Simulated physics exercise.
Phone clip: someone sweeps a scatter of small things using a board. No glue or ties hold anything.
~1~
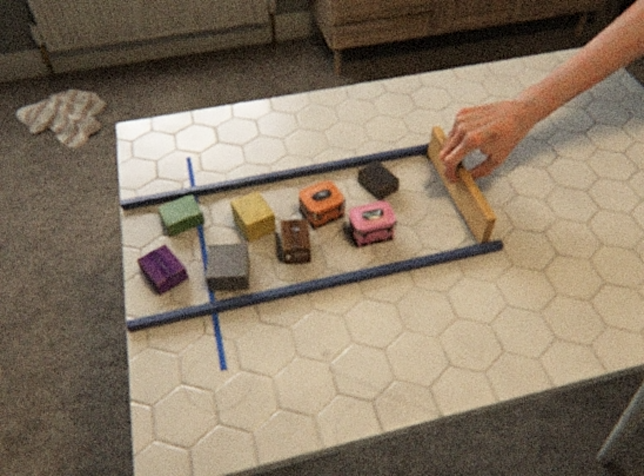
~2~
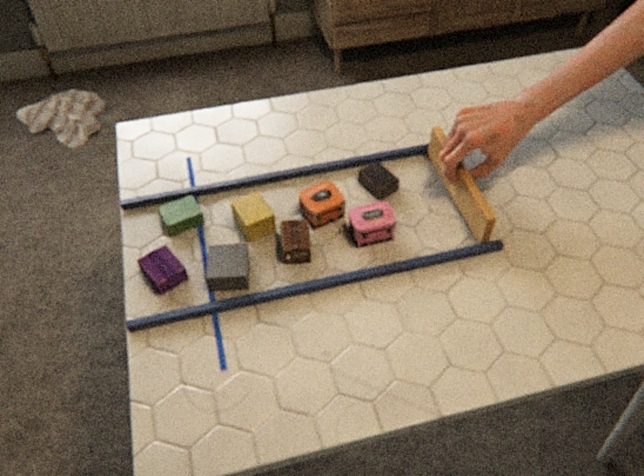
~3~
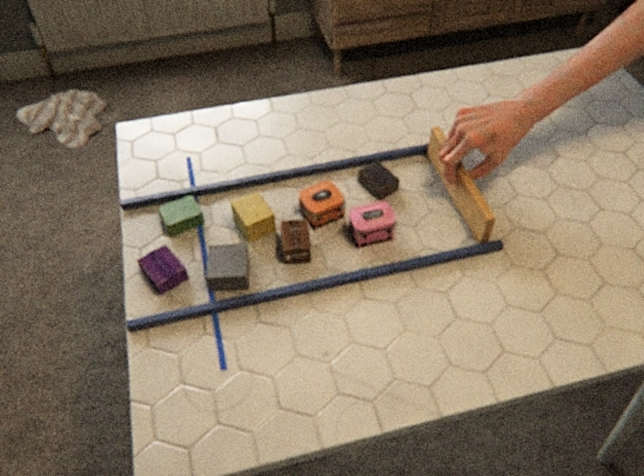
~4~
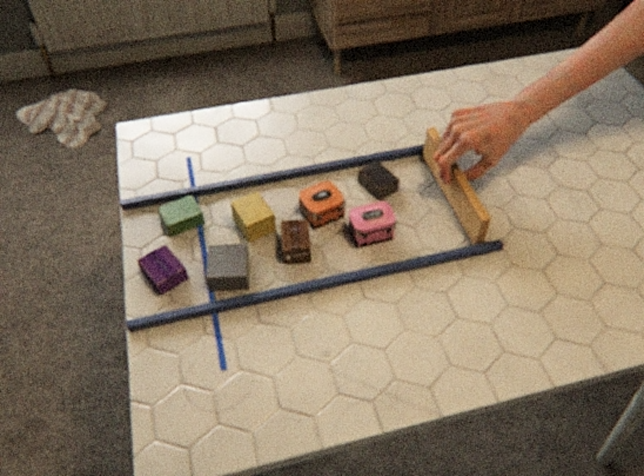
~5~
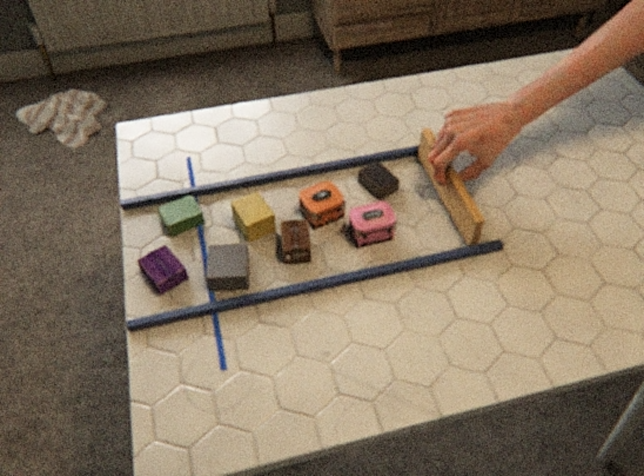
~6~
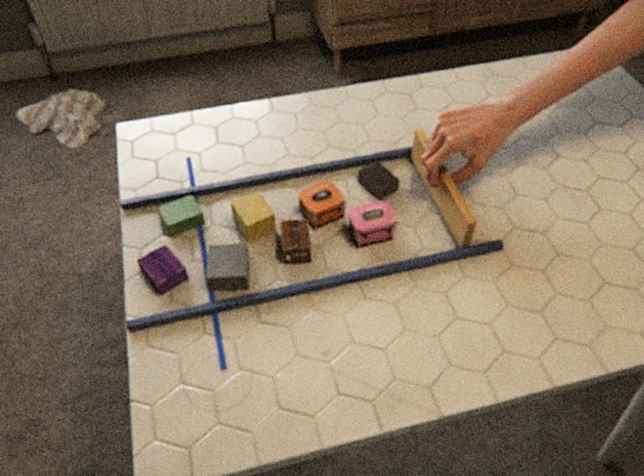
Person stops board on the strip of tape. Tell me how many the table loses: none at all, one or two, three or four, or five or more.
The table loses one or two.
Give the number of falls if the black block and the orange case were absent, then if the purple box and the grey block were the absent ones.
First 2, then 0.
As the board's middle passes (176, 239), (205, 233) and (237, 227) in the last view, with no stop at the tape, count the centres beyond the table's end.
4; 2; 1.
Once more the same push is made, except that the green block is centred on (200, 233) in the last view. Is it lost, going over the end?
The answer: It ends up below.
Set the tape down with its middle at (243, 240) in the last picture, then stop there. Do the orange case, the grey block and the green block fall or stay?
Result - the orange case is safe, the grey block is safe, the green block is safe.
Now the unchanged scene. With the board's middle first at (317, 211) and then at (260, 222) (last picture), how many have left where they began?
5, then 7.
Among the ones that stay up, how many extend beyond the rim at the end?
The overhang total is 1.
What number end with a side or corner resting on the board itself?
The figure is 2.
Early on, none off yet; purple box at rest near (163, 269); green block at rest near (181, 215); grey block at rest near (228, 267).
Finally, the number that fall off is one or two; lost, grey block and purple box.
